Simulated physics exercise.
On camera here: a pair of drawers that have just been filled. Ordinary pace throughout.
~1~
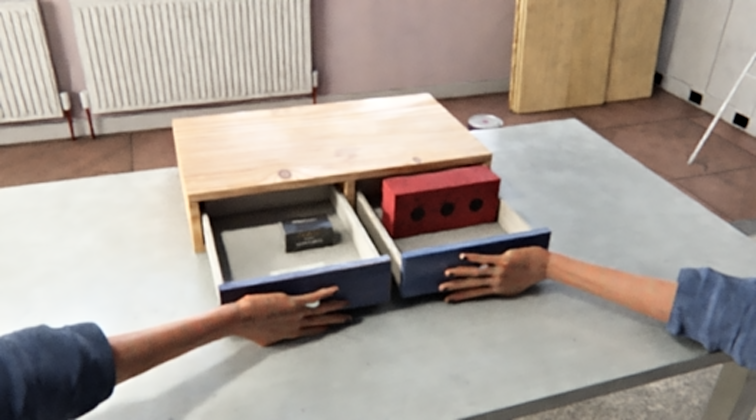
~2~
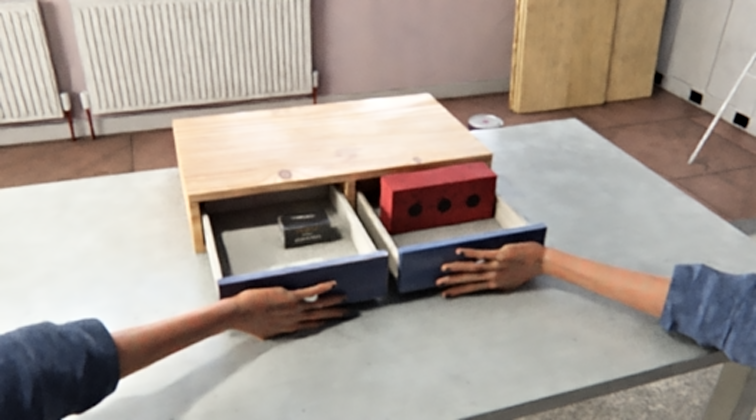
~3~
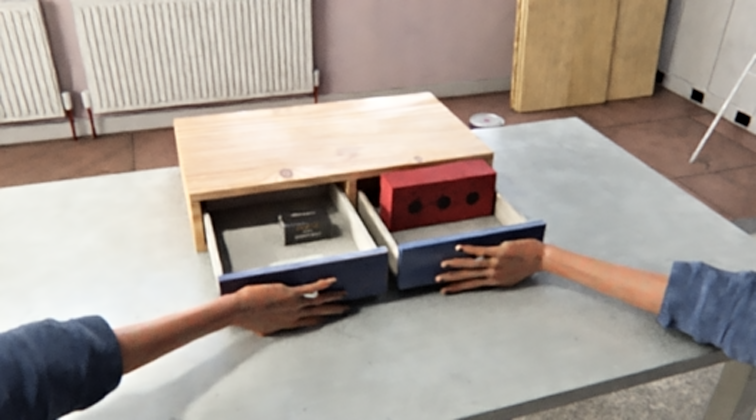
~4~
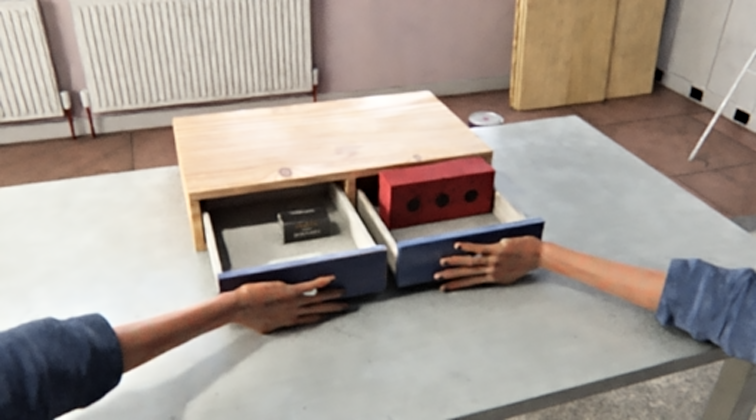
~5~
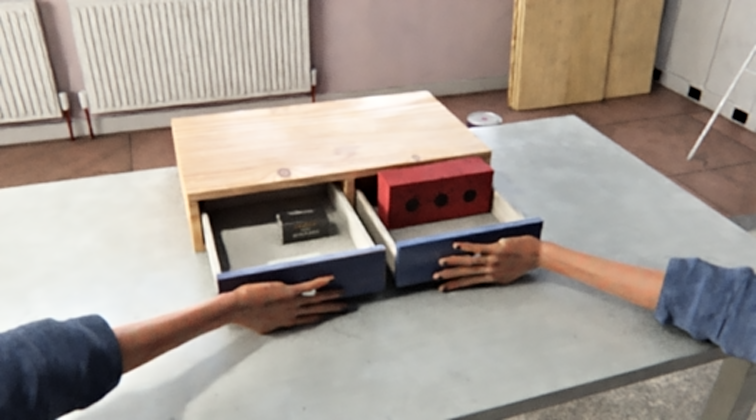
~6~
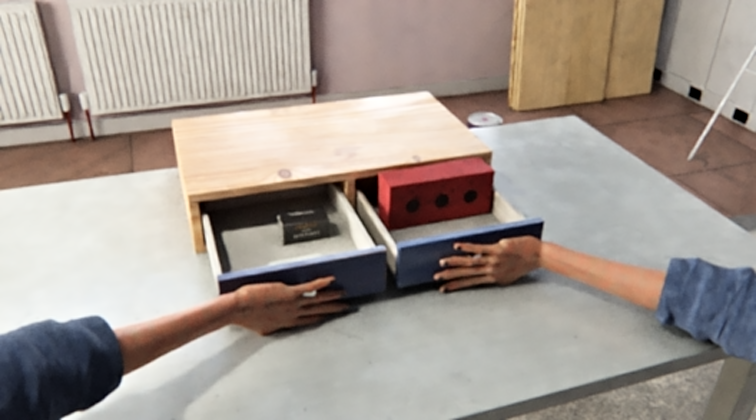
Two hands rested on the fronts of two open blue drawers, one holding a black packet and the other a red brick, and the right hand eased its drawer in very slightly before both stayed still.
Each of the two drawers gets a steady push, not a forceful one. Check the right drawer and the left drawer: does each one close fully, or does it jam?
Checked: The right drawer jams; the left drawer closes fully.
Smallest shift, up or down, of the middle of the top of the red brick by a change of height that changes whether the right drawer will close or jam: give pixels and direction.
The switch happens after a shift of some 8 pixels down.
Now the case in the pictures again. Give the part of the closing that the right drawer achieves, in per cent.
I'd say it makes it some 10 per cent of the way.
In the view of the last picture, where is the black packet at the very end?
The middle ends up near (277, 167).
Then, 0.36 s on from there, right drawer stopped, still ajar; left drawer starting in.
Then, 0.66 s on from there, right drawer stopped, still ajar; left drawer about half in.
Then, 0.90 s on from there, right drawer stopped, still ajar; left drawer nearly in.
In the end, the right drawer stays ajar; the left drawer shuts flush.
